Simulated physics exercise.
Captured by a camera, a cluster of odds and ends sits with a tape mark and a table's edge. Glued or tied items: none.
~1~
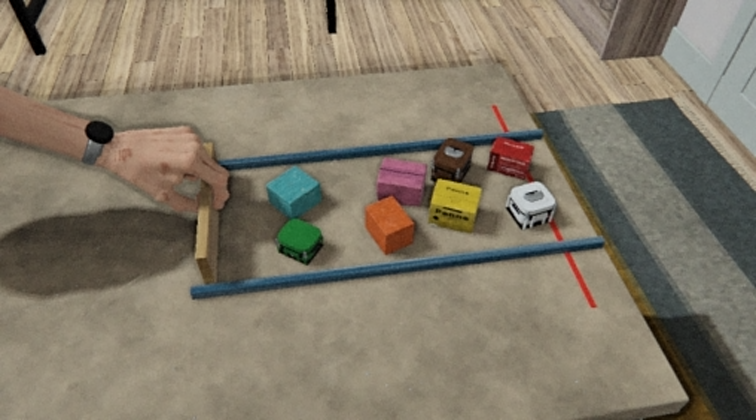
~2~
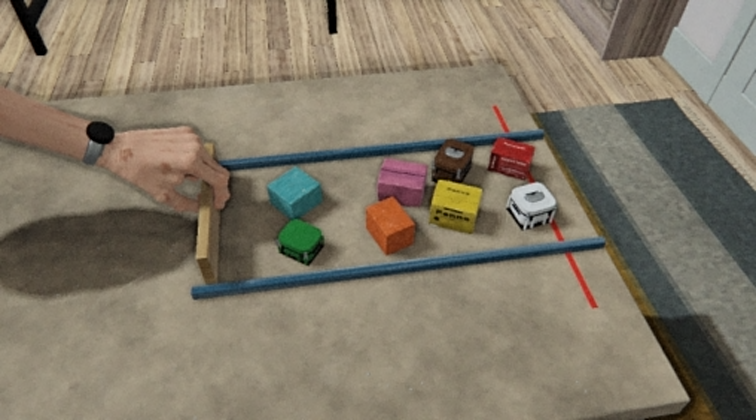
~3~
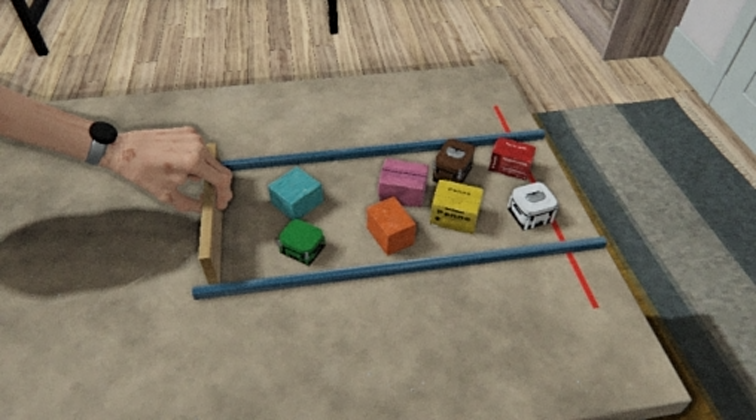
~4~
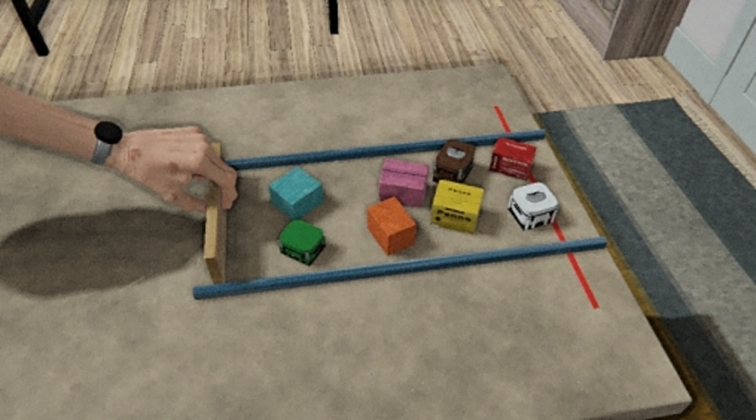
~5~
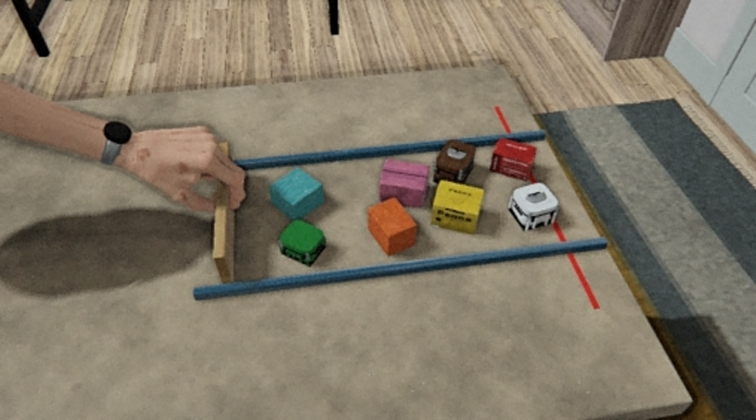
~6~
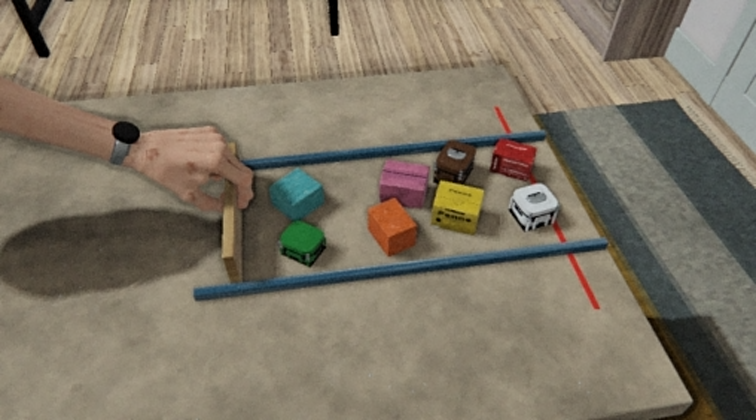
On a table, a hand slides a wooden board slightly right toward several small colourful boxes.
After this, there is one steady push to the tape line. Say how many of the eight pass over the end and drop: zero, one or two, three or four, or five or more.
The count is five or more.
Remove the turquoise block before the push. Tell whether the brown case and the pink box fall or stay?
The brown case stays up top while the pink box stays up top.
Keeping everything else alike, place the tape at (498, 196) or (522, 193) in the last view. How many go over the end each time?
In the first try the count is 1, and in the second it is 3.
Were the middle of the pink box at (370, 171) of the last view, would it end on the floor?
Well, the pink box keeps its place.
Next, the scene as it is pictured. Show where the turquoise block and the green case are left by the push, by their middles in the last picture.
Turquoise block: About (556, 176); green case: About (568, 207).
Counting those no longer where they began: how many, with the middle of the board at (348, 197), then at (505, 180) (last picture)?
It comes to 4 for the first spot, 8 for the other.
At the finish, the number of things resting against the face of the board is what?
Contact count: 3.
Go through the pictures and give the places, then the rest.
In the first picture, red box (511, 158); white case (531, 206); brown case (452, 163); board (210, 210); tape (536, 190).
In the second picture, white case (531, 206); green case (301, 243).
In the third picture, brown case (454, 163); pink box (403, 183).
In the fourth picture, red box (513, 159); turquoise block (296, 194).
In the fifth picture, white case (533, 207); orange block (392, 227).
In the sixth picture, red box (513, 160); white case (533, 207); brown case (455, 164); board (233, 210); tape (538, 191).
Early on, none off yet; red box at rest near (513, 160); white case at rest near (533, 207); brown case at rest near (455, 164).
A while later, none off yet; red box at rest near (514, 160); white case travelled about its own width near (568, 206); brown case travelled a little near (466, 157).
Finally, the number that fall off is five or more; lost, orange block, pink box, yellow box, white case and red box.
